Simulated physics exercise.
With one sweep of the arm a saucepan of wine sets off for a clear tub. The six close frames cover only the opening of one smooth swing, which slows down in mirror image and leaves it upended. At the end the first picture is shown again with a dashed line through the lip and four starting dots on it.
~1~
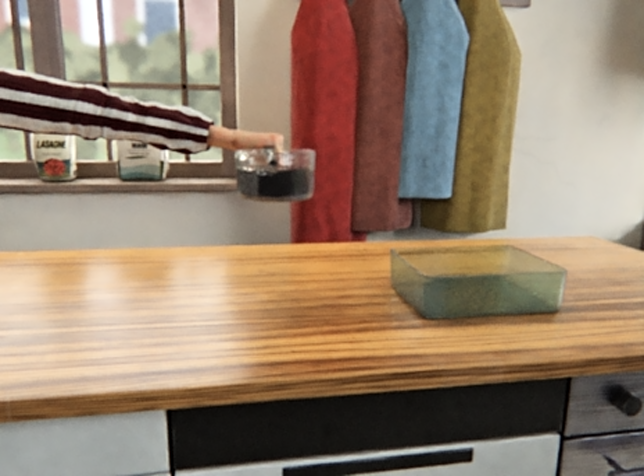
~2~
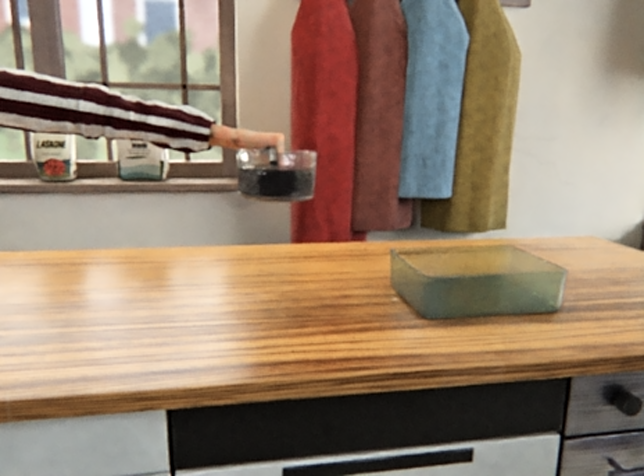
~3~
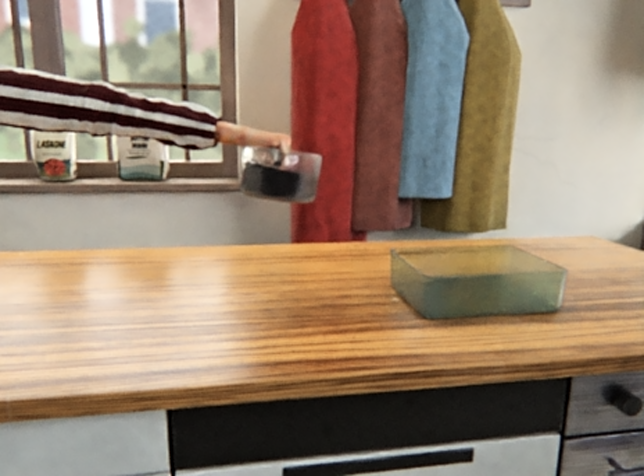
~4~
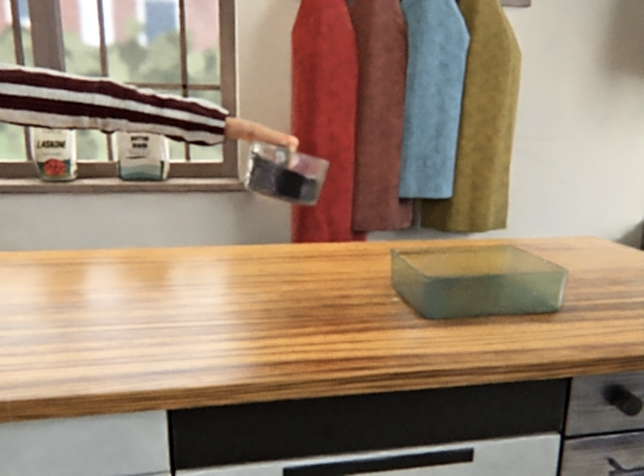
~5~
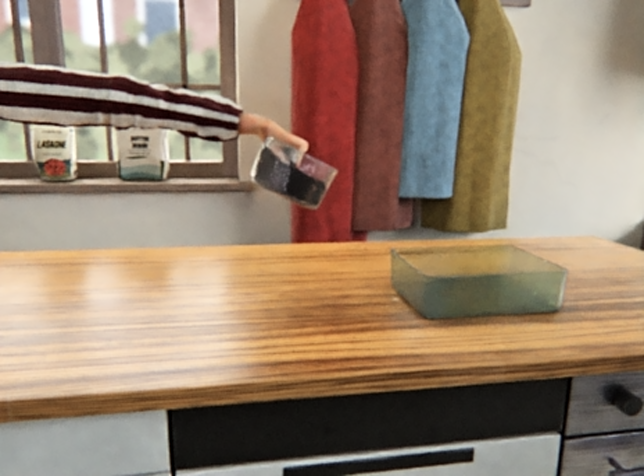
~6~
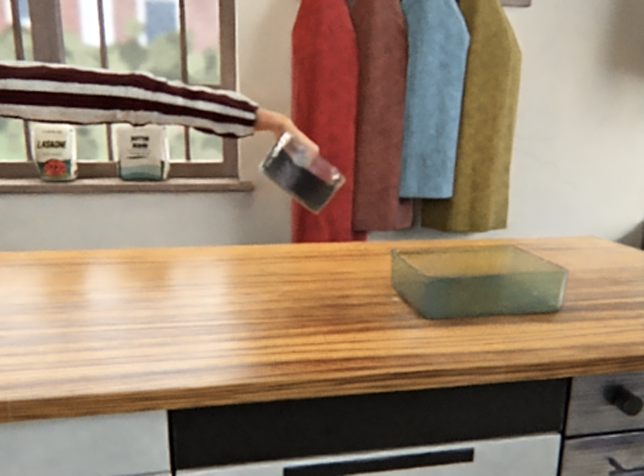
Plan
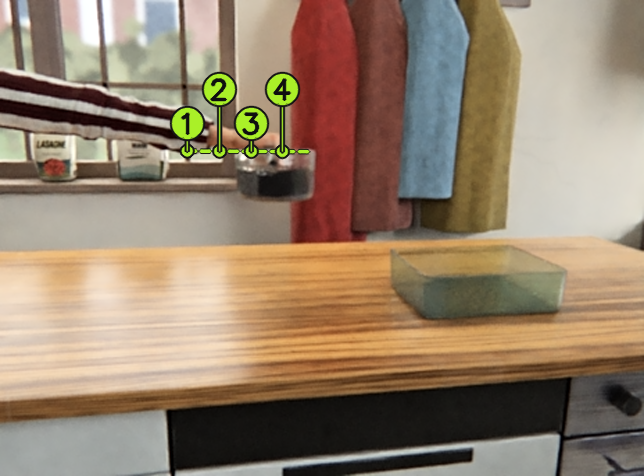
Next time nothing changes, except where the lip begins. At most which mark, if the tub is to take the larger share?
Choose 4.
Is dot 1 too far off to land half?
Yes, it does.
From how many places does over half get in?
One of them.
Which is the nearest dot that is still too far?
3 it is.
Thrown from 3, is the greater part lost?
Yes, it does.
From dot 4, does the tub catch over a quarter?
Yes.
In lime, 1 at (187, 151); 2 at (219, 151); 3 at (251, 151); 4 at (282, 151).
Choosing 1, about 0 % lands in the tub, 100 % falls short.
Choosing 2, about 0 % lands in the tub, 100 % falls short.
Choosing 3, about 4 % lands in the tub, 92 % falls short and 4 % goes beside or beyond.
Choosing 4, about 73 % lands in the tub, 14 % falls short and 14 % goes beside or beyond.
